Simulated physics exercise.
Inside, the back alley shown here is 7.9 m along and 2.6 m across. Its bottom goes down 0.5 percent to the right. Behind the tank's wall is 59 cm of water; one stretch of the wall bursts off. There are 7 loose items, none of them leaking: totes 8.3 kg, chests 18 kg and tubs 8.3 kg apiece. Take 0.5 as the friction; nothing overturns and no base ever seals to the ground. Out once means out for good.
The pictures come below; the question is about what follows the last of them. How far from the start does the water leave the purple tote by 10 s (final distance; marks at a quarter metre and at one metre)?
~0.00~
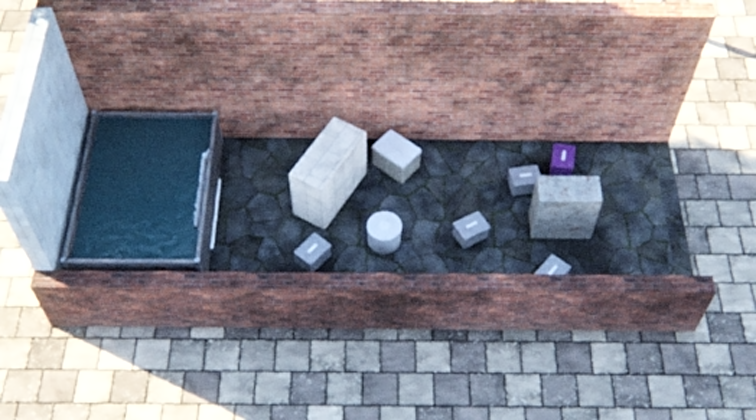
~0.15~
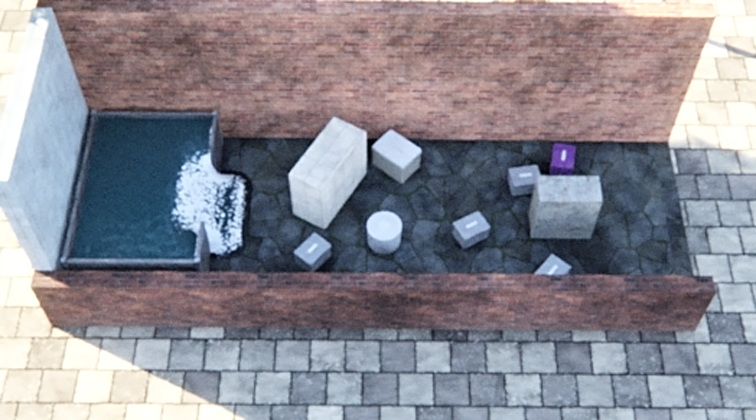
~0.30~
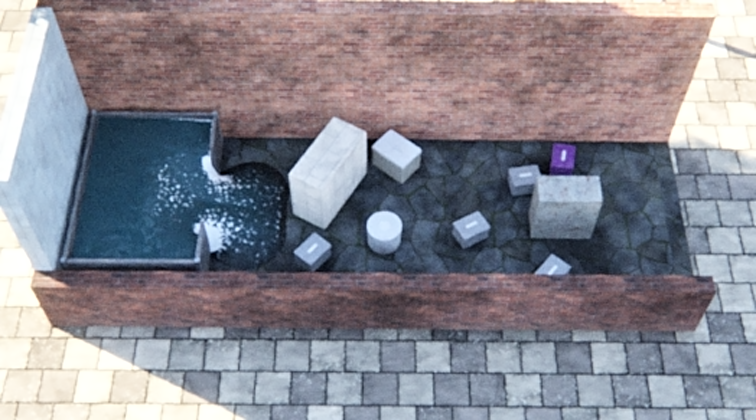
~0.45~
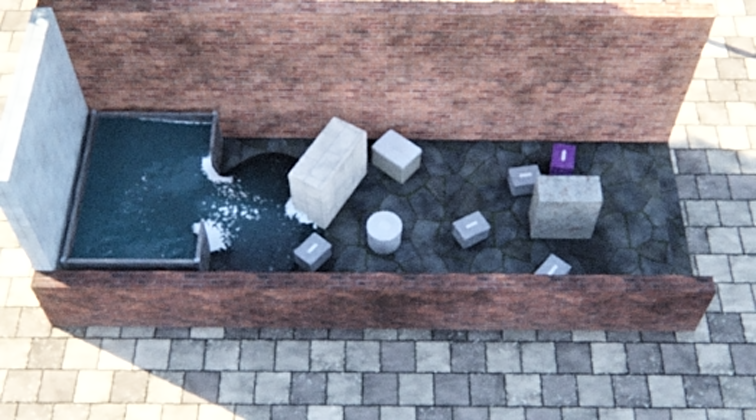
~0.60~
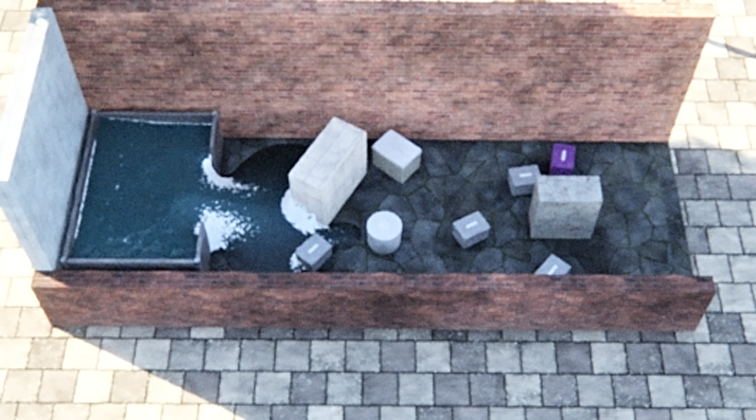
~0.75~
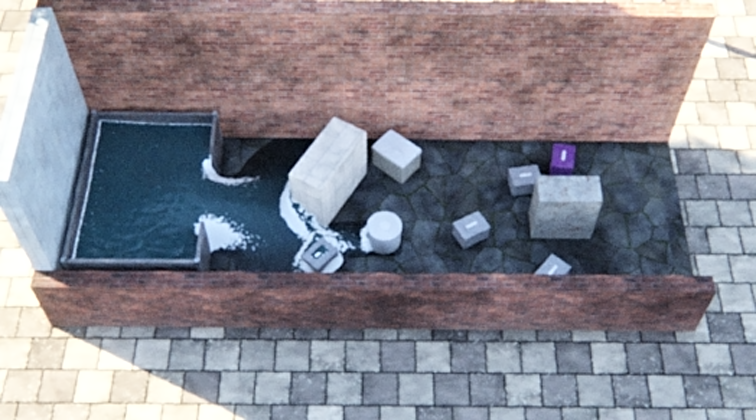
Observed outcome for the purple tote: It is carried a long way.
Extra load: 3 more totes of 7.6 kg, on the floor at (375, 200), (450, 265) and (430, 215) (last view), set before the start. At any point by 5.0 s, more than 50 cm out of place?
Order kept: Not that far; too far; too far.
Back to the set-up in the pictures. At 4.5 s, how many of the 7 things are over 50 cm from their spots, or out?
I count 7.
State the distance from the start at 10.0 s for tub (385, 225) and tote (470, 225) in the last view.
The first is 200 cm off, the second is gone out.
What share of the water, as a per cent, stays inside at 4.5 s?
Somewhere near 86 percent, give or take.
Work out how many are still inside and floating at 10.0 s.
At that instant the tally stands at 1.
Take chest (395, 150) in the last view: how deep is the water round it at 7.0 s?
About 3 cm.
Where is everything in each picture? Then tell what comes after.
The first frame shows the purple tote at (564, 156) rests on the ground; 3.6 m2 under water; 0 of 7 have shifted.
The second frame shows the purple tote at (564, 156) rests on the ground; 4.2 m2 under water; 0 of 7 have shifted.
The third frame shows the purple tote at (564, 156) rests on the ground; 5.0 m2 under water; 0 of 7 have shifted.
The fourth frame shows the purple tote at (564, 156) rests on the ground; 5.8 m2 under water; 0 of 7 have shifted.
The fifth frame shows the purple tote at (564, 156) rests on the ground; water covers 6.4 m2; 0 of 7 have shifted.
The sixth frame shows the purple tote at (564, 156), on the bottom; water covers 7.0 m2; 1 of 7 have shifted.
After 2.0 s the purple tote is near (564, 156), 0.0 m from its start, aground; 0 of 7 are out; 1 afloat.
After 4.5 s the purple tote has gone out; 3 of 7 are out; 2 afloat.
After 7.0 s the purple tote has gone out; 4 of 7 are out; 1 afloat.
After 10.0 s the purple tote has gone out; 4 of 7 are out; 1 afloat.
